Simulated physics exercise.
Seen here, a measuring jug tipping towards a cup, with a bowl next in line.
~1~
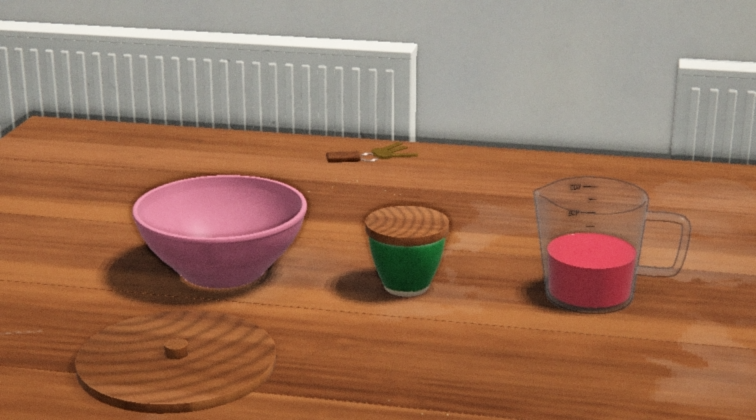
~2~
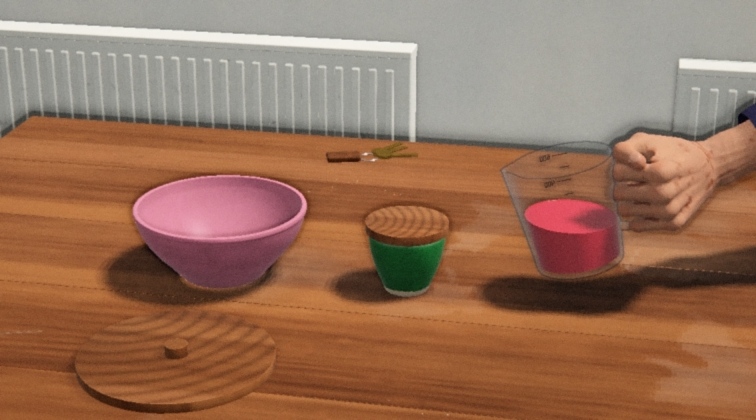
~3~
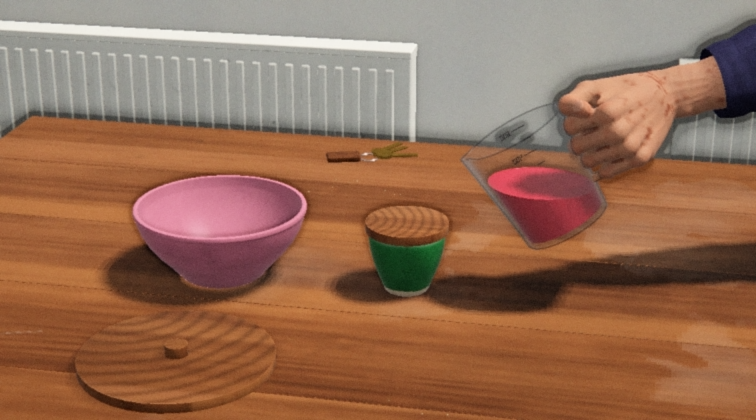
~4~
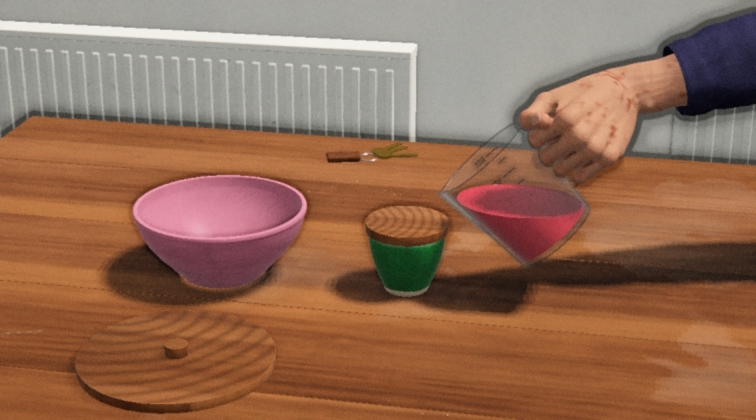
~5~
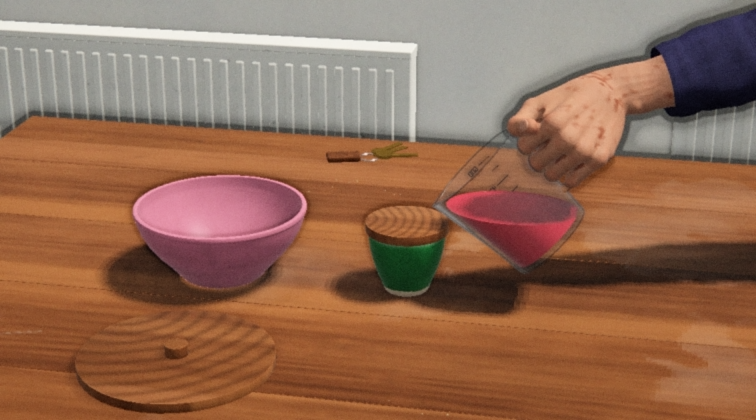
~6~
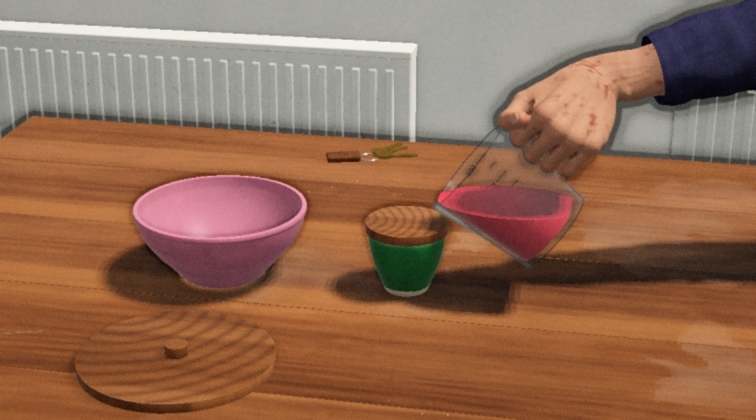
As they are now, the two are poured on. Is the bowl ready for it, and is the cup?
The bowl fills up and the cup lets it run off outside.
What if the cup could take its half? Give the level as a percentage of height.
I make it 75 per cent.
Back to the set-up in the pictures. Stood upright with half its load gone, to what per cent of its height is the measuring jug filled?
Near 20 in a hundred.
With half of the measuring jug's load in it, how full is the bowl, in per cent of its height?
Roughly 25 per cent.
Soon after, it hits the lid of the cup and runs off.
Later, the squash goes into the bowl.
In the end, the cup is empty, in a puddle; the bowl has its share inside.
